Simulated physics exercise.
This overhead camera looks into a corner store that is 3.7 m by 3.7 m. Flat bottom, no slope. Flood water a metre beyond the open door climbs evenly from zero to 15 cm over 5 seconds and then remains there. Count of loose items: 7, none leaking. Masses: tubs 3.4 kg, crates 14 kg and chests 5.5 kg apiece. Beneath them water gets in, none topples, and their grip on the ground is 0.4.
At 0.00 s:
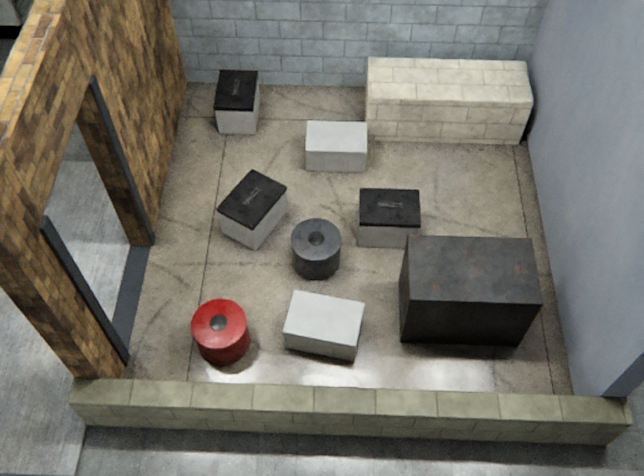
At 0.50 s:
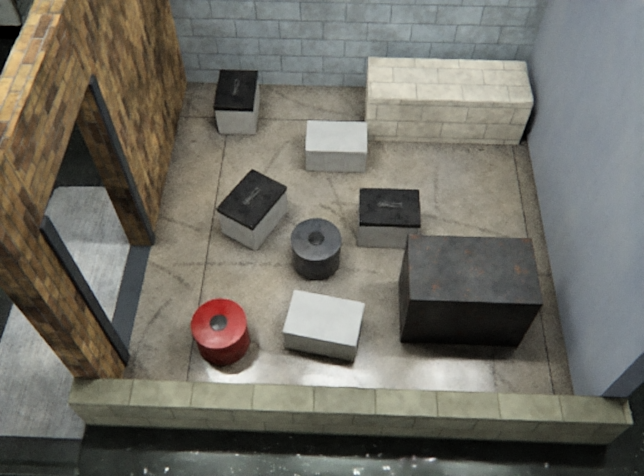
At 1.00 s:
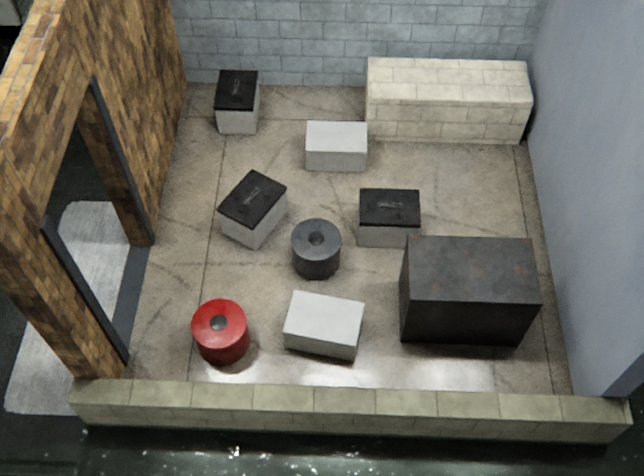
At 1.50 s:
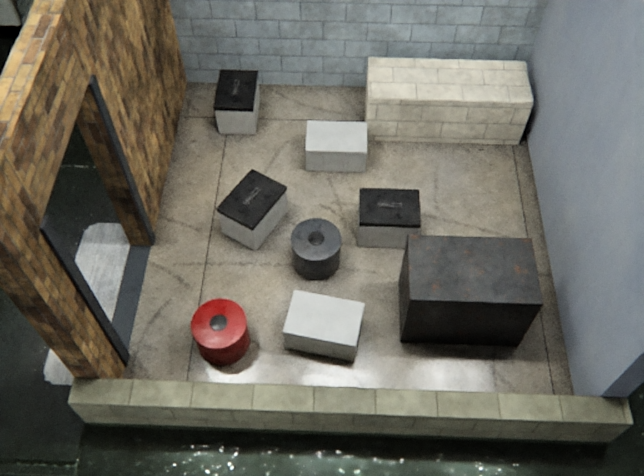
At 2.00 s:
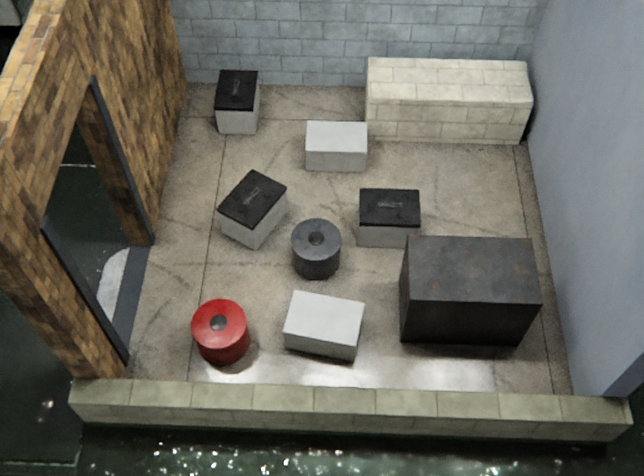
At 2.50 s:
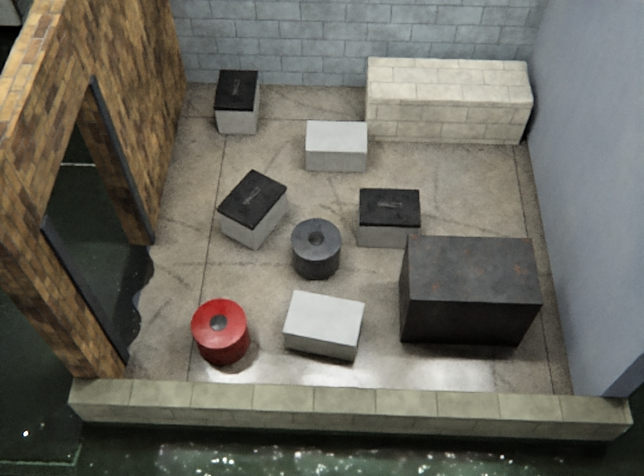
At the start, a red tub, a dark round tub and several grey and black-topped boxes sit on a dry floor between walls. Dark water then spreads over the pale ground outside, shrinking it to a patch by the left doorway, and finally laps onto the doorway's sill while the items stay still.
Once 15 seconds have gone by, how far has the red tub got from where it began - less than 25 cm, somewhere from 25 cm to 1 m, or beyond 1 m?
The red tub has got beyond 1 m.
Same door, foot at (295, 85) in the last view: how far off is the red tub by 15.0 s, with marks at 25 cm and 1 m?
Outcome - red tub: Well off.
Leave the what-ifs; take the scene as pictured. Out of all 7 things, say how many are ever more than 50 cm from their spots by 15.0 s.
6.
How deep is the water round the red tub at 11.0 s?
Around 9 cm.
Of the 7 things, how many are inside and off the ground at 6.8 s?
At that instant the tally stands at 3.
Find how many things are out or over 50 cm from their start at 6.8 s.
That would be 3.
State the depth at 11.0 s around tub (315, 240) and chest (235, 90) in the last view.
First roughly 8 cm, second roughly 1 cm.
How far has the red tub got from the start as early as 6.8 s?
By that time, close to 140 cm.
After 3.5 s the red tub is near (219, 323), 0.0 m from its start, aground; 0 afloat.
After 6.8 s the red tub is near (395, 365), 1.4 m from its start, afloat; 3 afloat.
After 11.0 s the red tub is near (556, 341), 2.7 m from its start, afloat; 4 afloat.
After 15.0 s the red tub is near (557, 340), 2.7 m from its start, afloat; 7 afloat.
